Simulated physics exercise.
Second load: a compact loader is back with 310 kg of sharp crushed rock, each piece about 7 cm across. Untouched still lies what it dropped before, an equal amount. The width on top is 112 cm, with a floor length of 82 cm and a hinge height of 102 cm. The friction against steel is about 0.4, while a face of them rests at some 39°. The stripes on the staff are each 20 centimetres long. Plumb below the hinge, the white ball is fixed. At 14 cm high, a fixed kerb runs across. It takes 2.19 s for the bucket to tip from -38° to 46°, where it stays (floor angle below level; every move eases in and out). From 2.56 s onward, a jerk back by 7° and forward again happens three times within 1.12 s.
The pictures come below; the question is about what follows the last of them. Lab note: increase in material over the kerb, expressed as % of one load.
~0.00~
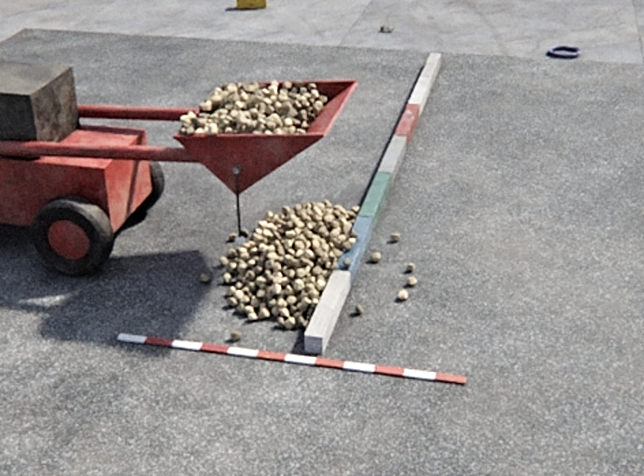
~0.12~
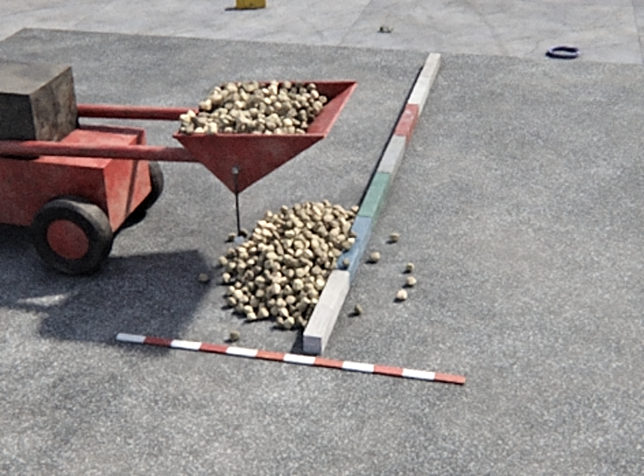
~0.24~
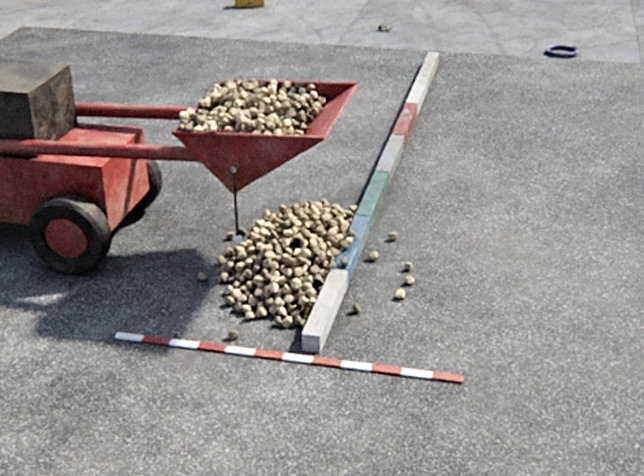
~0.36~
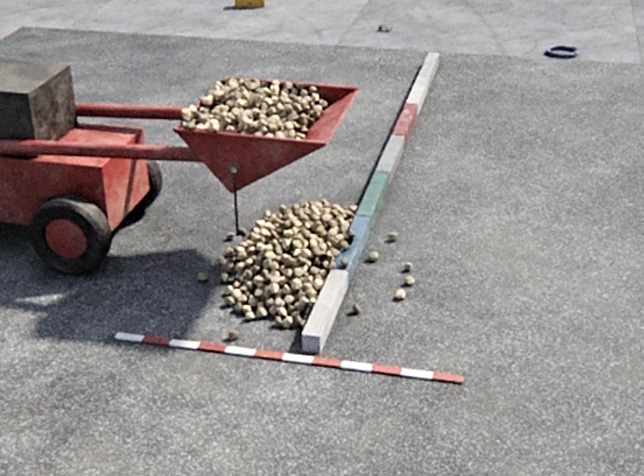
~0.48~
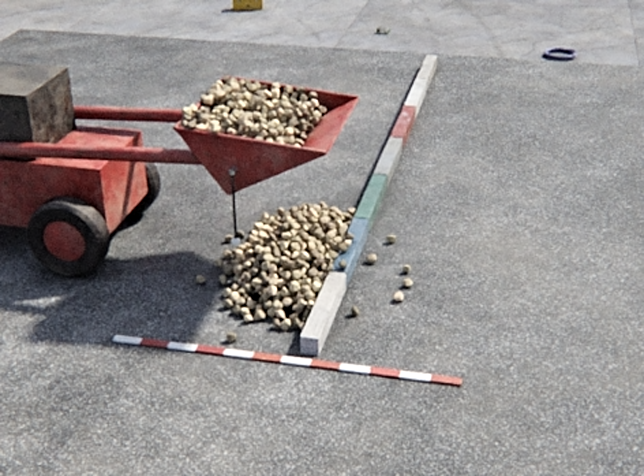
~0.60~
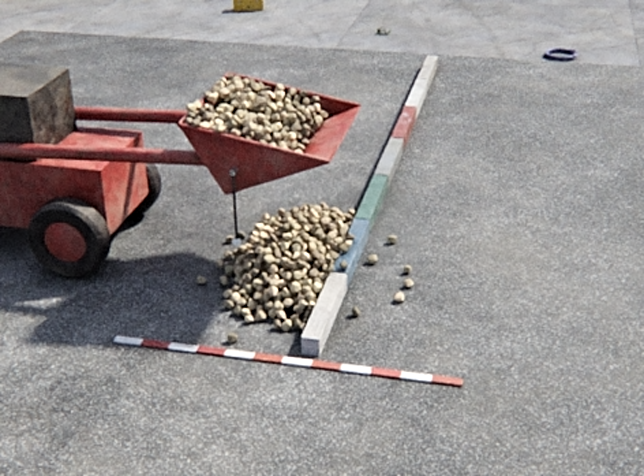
Increase: 49 %.
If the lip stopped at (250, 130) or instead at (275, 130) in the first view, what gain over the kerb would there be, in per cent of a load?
About 0 per cent from the first spot and 10 per cent from the second.
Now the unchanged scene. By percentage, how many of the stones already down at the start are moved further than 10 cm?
About 0 %.
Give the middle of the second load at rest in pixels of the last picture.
The middle ends up near (351, 253).
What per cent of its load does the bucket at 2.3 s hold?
Close to 10 in a hundred.
After 1.6 s the floor is at 33°; in per cent of one load, 94 in the bucket, 105 on this side of the kerb, 1 over the kerb; the foremost stones are at (380, 267).
After 2.3 s the floor is at 46°; in per cent of one load, 11 in the bucket, 156 on this side of the kerb, 34 over the kerb; the foremost stones are at (440, 274).
After 4.1 s the floor is at 46°; in per cent of one load, 0 in the bucket, 150 on this side of the kerb, 50 over the kerb; the foremost stones are at (472, 292).
After 6.7 s the floor is at 46°; in per cent of one load, 0 in the bucket, 150 on this side of the kerb, 50 over the kerb; the foremost stones are at (472, 292). Net gain over the kerb, 49.
